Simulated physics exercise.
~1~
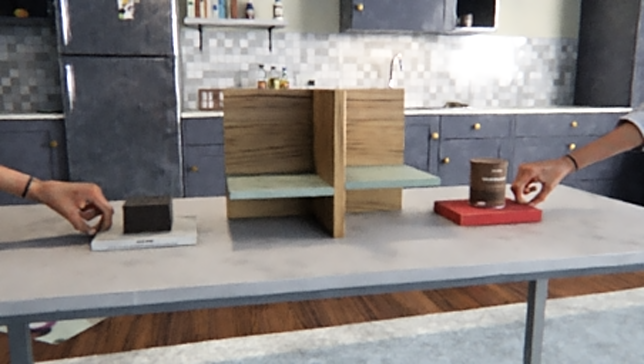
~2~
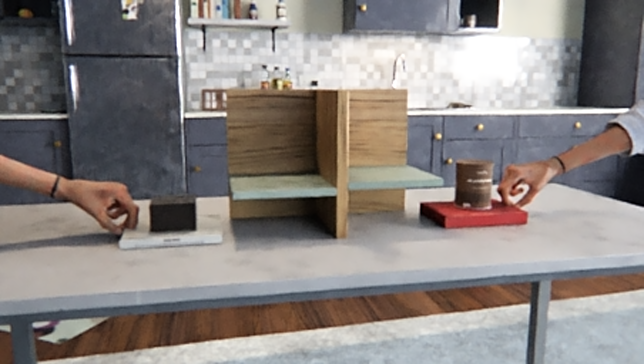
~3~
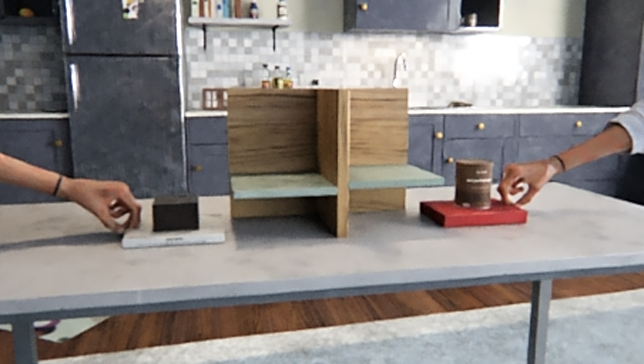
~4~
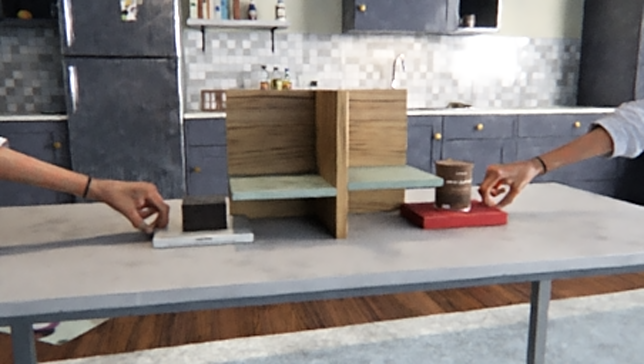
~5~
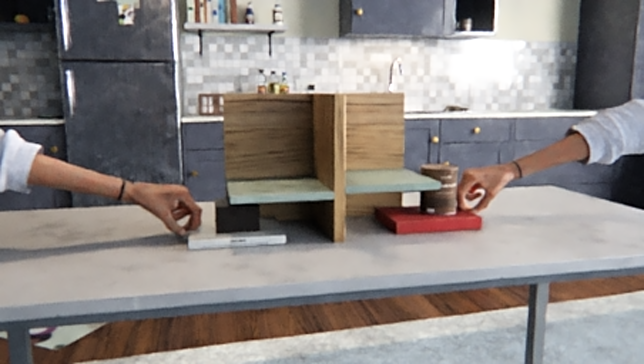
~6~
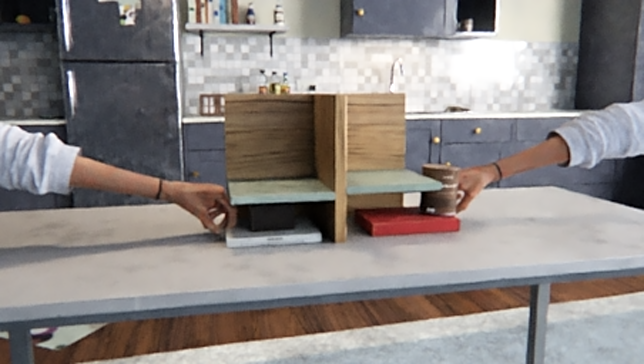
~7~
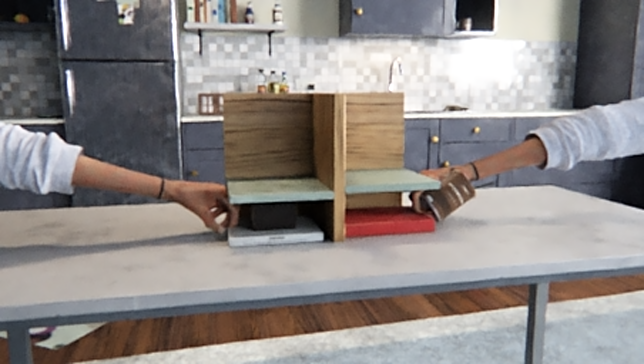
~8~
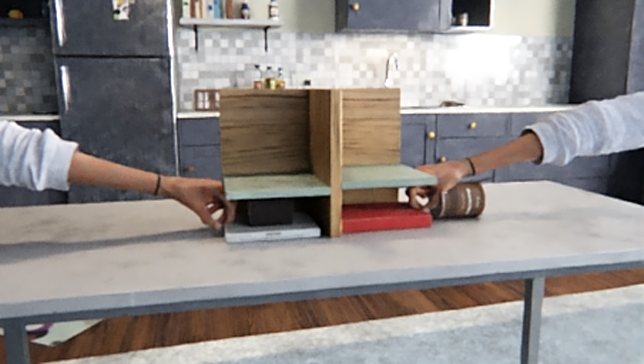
Two hands slide a black block and a brown pot under shelves, and the pot topples.
